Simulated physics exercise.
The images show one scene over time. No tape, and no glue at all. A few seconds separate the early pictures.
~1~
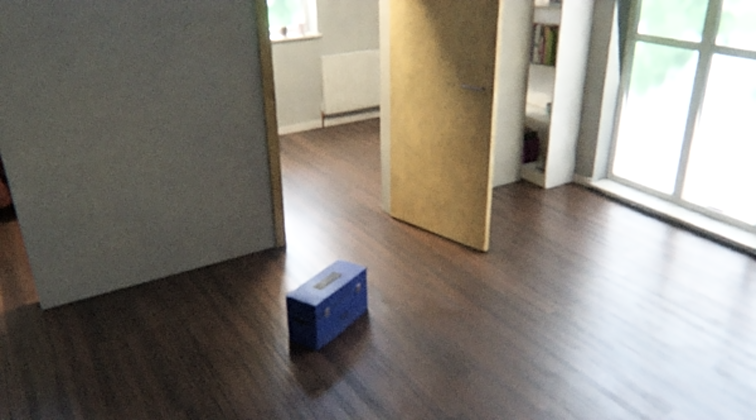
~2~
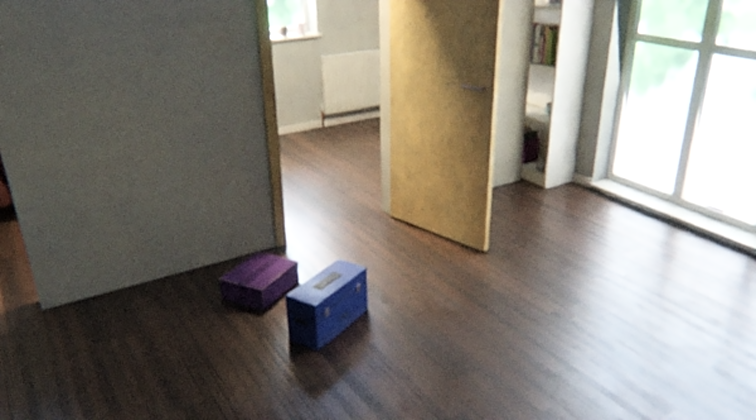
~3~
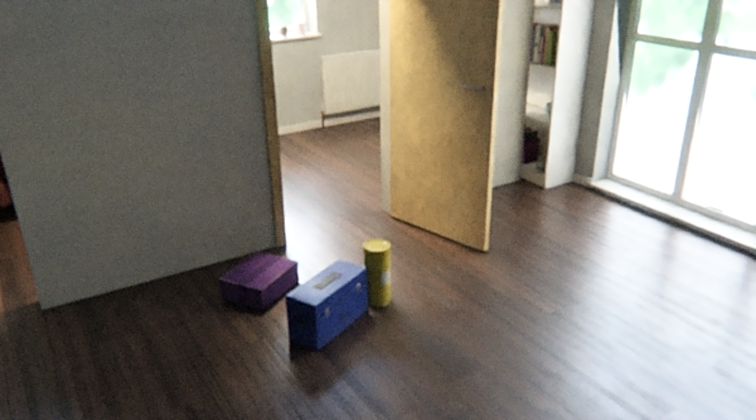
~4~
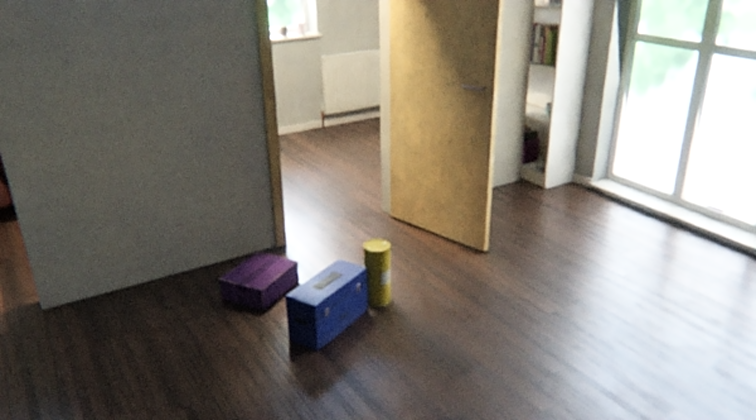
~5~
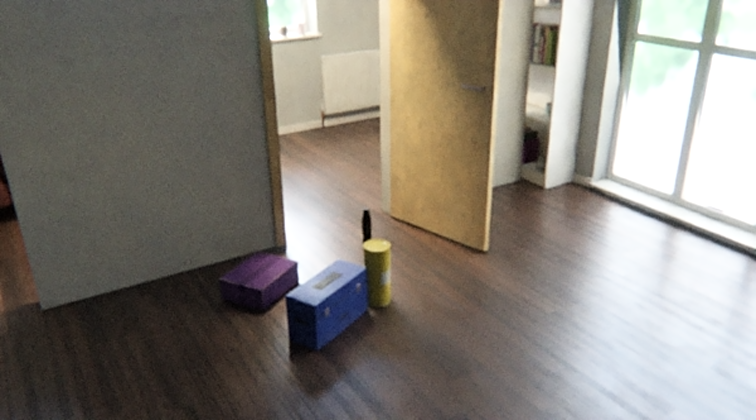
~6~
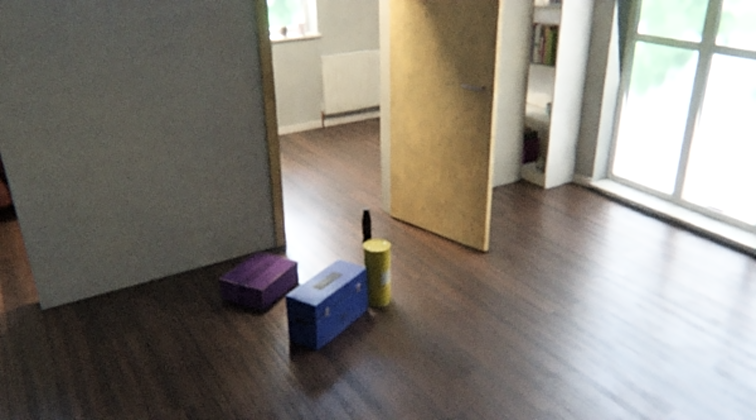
Open door standing still in a wood-floored room as a purple box, yellow canister and black bottle appear around a blue toolbox.
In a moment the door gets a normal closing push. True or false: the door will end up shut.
True.
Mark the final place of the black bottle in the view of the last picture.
Pretty much around (317, 213), I'd say.
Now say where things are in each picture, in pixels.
Door wide open and still, in the first picture.
Door wide open and still; blue toolbox (329, 303), in the second picture.
Door wide open and still; purple box (261, 280); blue toolbox (329, 303), in the third picture.
Door wide open and still; yellow canister (377, 273); purple box (261, 280), in the fourth picture.
Door wide open and still; blue toolbox (329, 303); yellow canister (377, 273), in the fifth picture.
Door wide open and still; black bottle (367, 227); purple box (261, 280), in the sixth picture.
Then, 1.30 s past the last view, door 38° open; black bottle displaced about its own width near (361, 226).
Then, 1.80 s past the last view, door 1° open; black bottle displaced well along near (322, 214).
Finally, door 0° open; down or leaning hard on the floor, black bottle; the other 3 still in place. Final places as the last picture's camera would see them, black bottle near (317, 213).
